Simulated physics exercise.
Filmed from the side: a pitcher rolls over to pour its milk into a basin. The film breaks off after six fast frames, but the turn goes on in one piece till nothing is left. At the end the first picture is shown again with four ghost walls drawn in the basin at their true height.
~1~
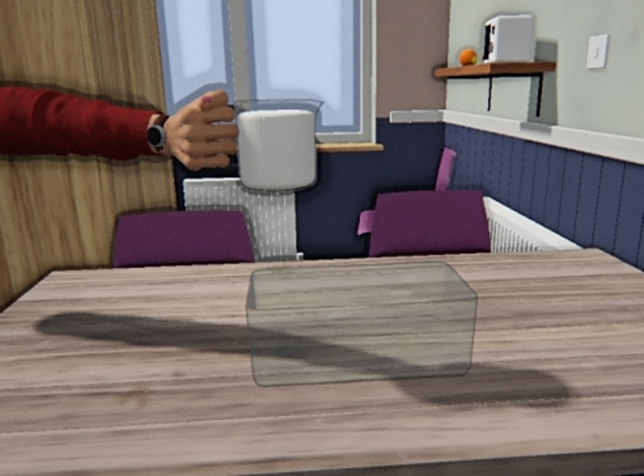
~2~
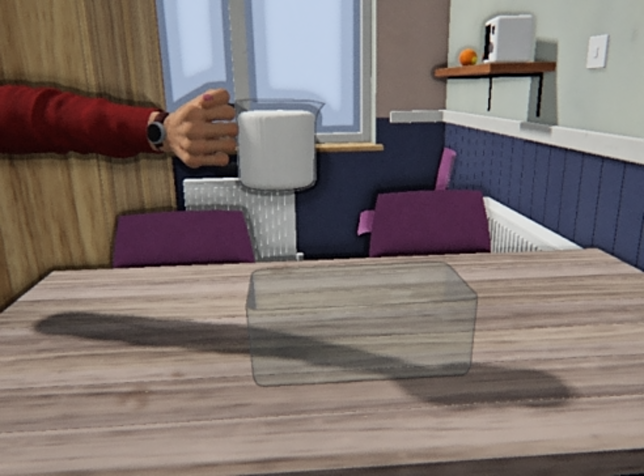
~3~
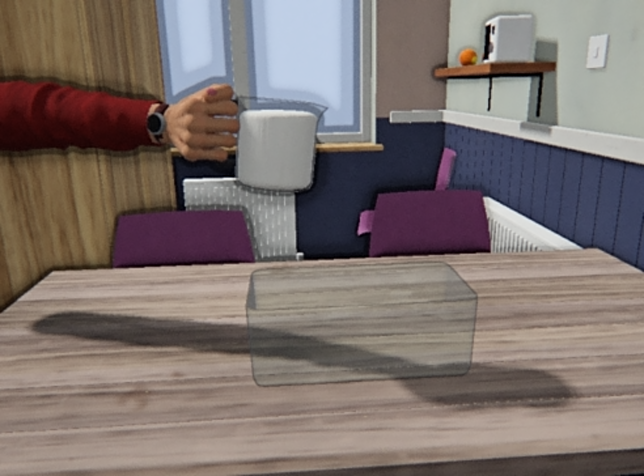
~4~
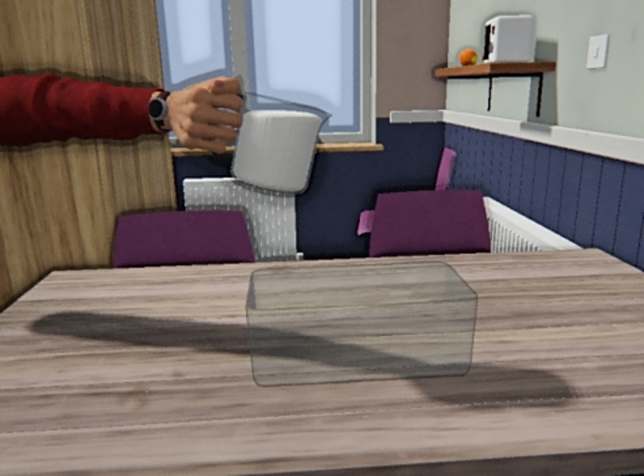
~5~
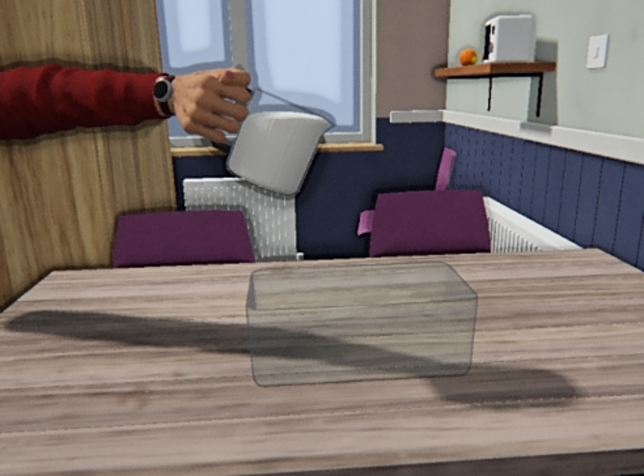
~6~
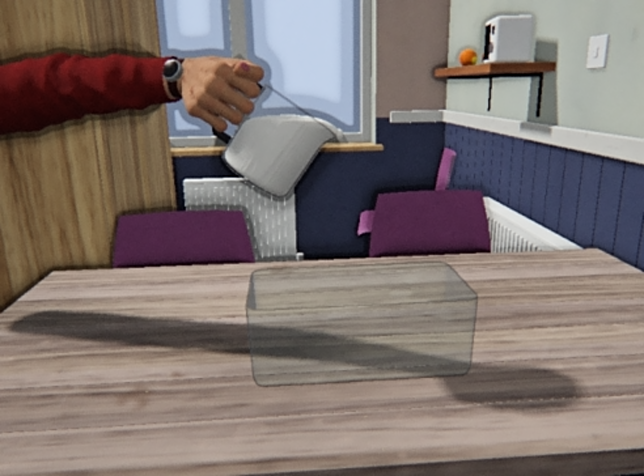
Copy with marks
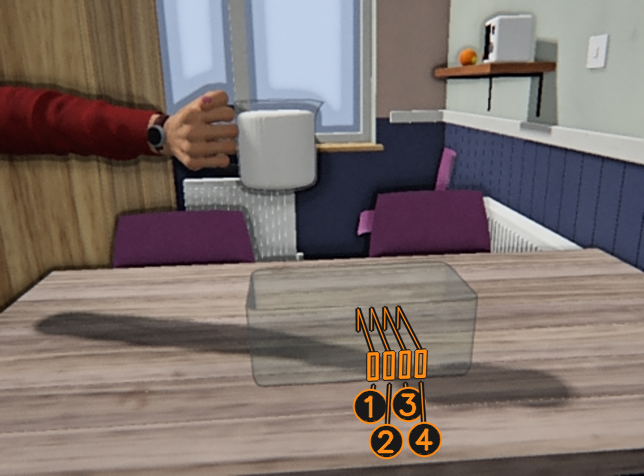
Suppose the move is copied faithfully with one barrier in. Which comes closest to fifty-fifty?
Place 3.
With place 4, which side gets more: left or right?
The left side.
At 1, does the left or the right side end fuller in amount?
More ends on the right.
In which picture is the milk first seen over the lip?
In picture 6.
On the marked copy, 1 at (373, 385); 2 at (389, 384); 3 at (405, 383); 4 at (421, 382).
With 1, about 11 % ends left of the wall and 86 % right of it; 3 % is lost outside.
With 2, about 20 % ends left of the wall and 78 % right of it.
With 3, about 54 % ends left of the wall and 43 % right of it; 3 % is lost outside.
With 4, about 85 % ends left of the wall and 8 % right of it; 8 % is lost outside.
